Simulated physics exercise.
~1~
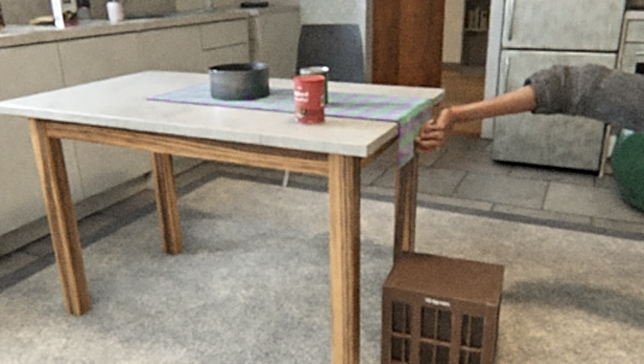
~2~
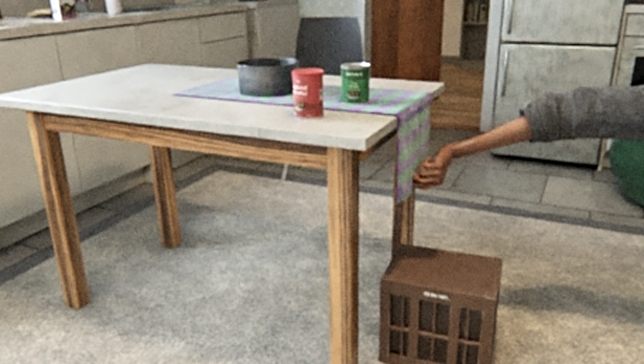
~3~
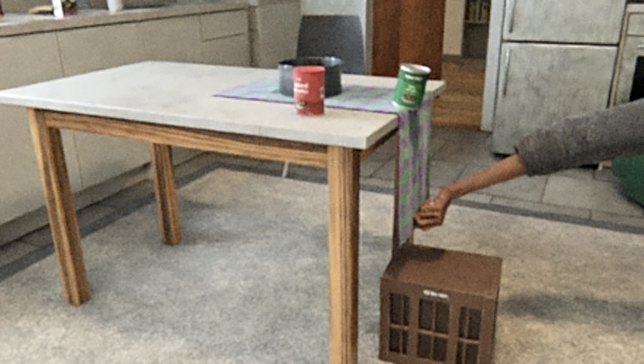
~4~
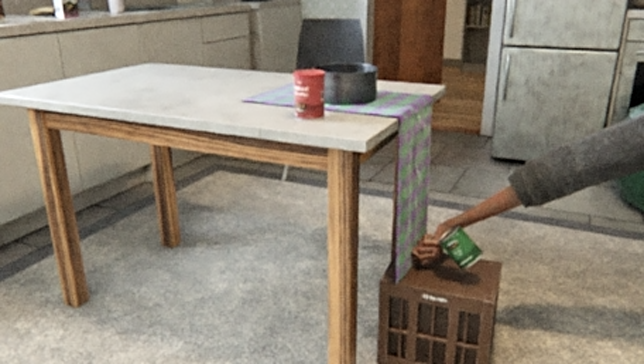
A hand pulled a purple patterned scarf down over the right end of a table, dragging a pot and a green tin along until the tin tipped off the edge onto the brown crate below, while the red tin stayed put.
